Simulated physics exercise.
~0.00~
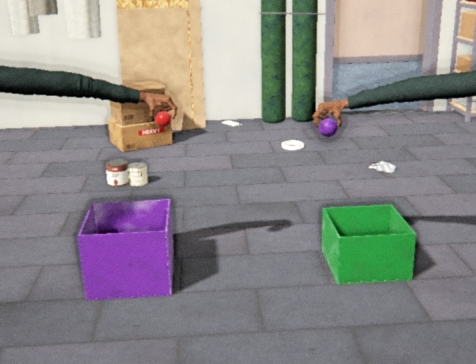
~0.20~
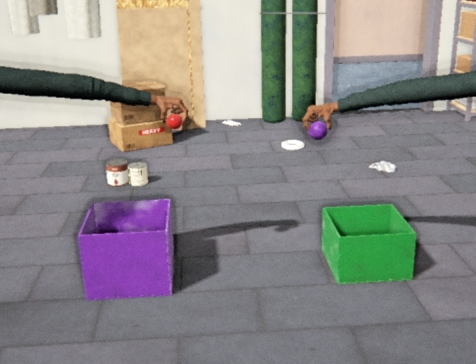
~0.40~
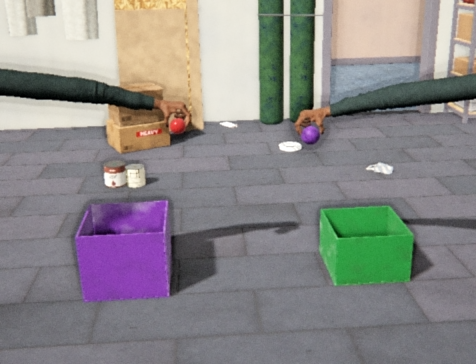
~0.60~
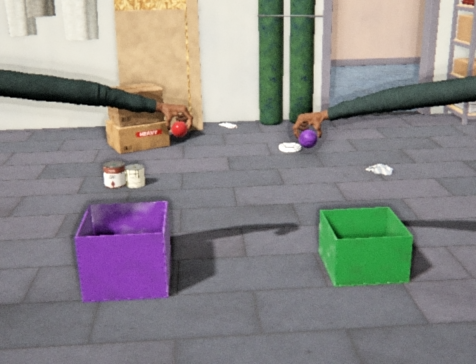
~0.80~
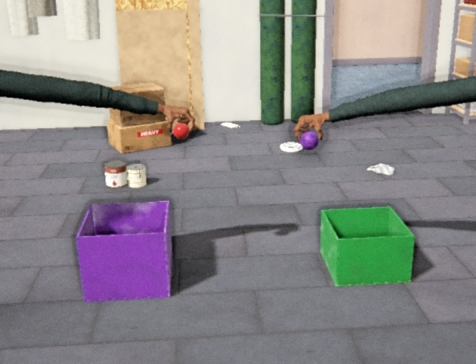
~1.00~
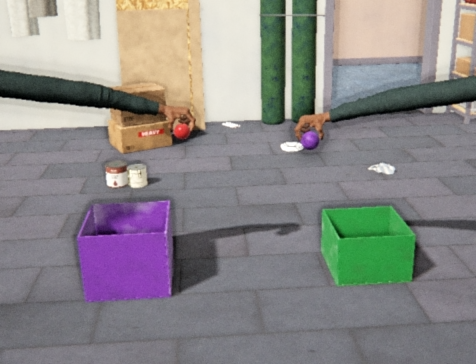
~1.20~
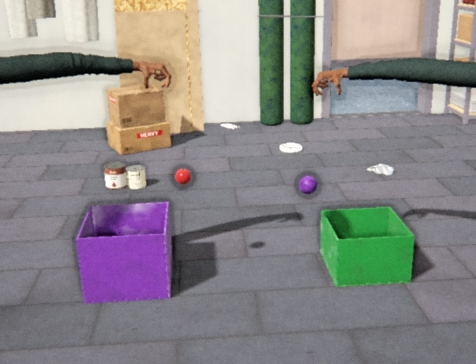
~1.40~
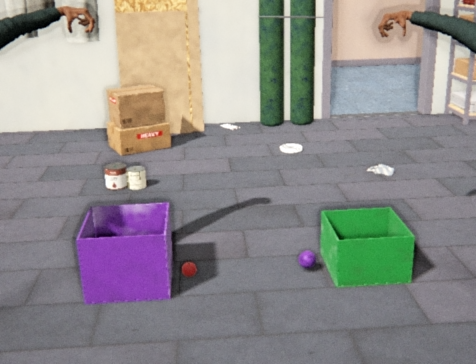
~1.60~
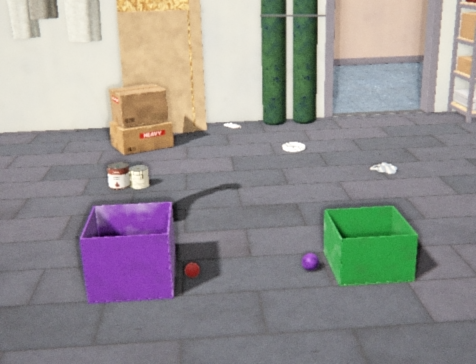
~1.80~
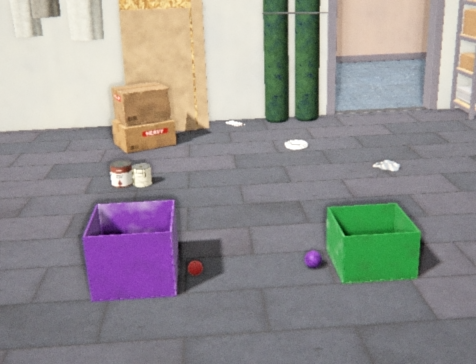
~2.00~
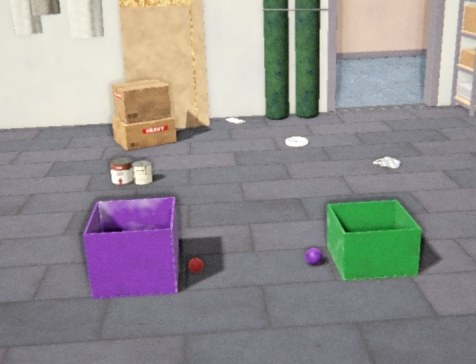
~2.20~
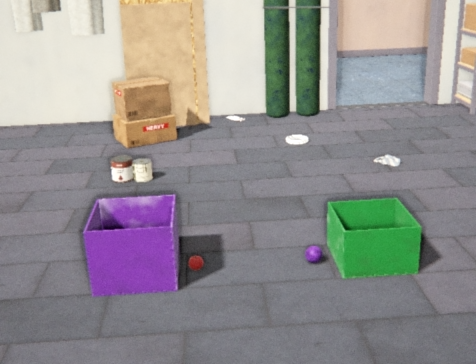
At first, two hands reach in from opposite sides over a paved yard, the left one holding a red tomato and the right one a purple ball, with an open purple crate and an open green crate standing on the ground nearer the viewer. The hands move a little toward each other, then hold still. Both let go and draw back as the tomato and the ball drop. The hands then leave the view. The tomato ends up on the paving just right of the purple crate, and the ball rests just left of the green one, both outside.
